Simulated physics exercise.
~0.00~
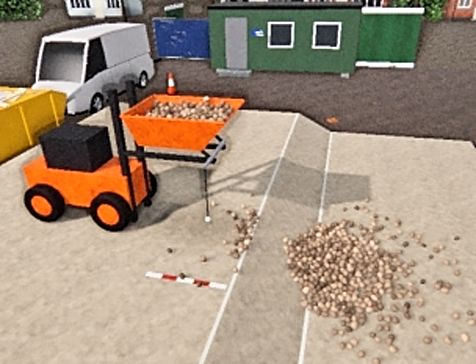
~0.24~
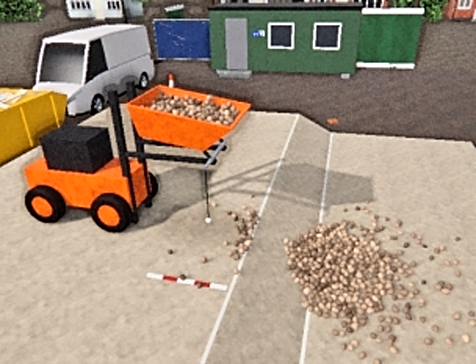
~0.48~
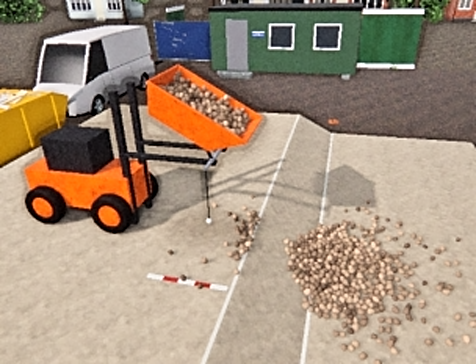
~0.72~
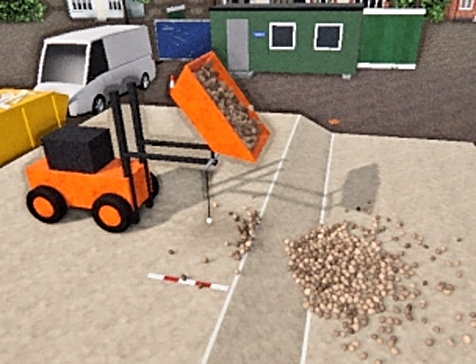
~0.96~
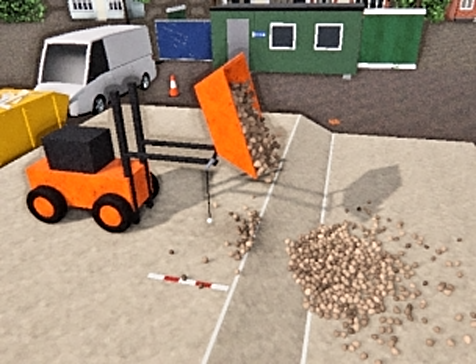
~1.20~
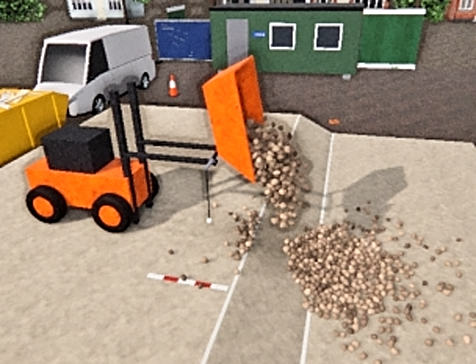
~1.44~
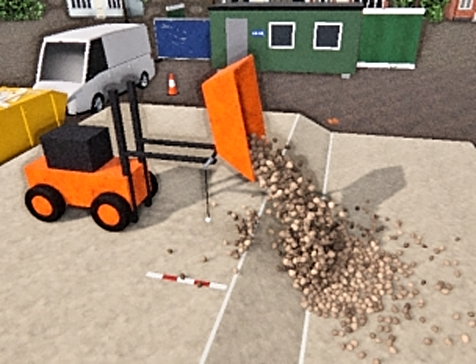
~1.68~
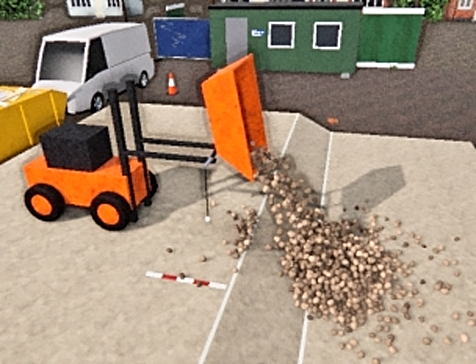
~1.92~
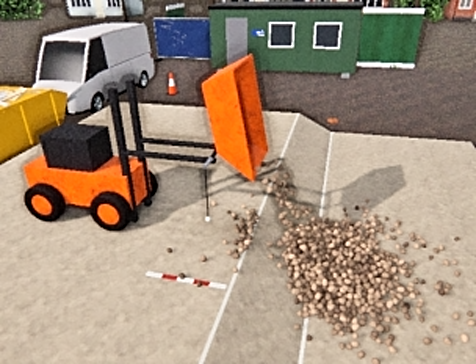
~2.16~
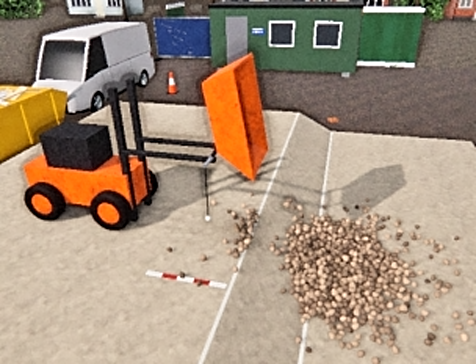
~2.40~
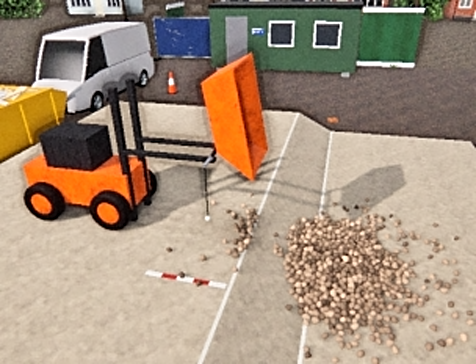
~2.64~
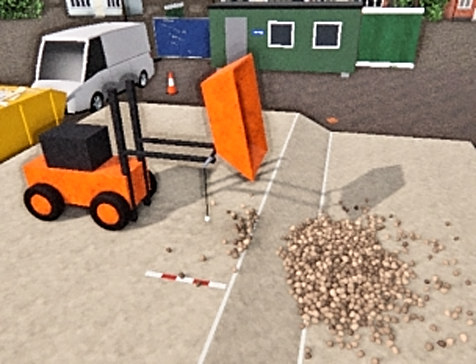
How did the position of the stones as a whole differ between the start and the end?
At the start, some stones were up in the orange skip and the rest lay on the ground. By the end they were all on the ground, mostly in the heap on the right, so as a whole they sat lower and a little farther right.
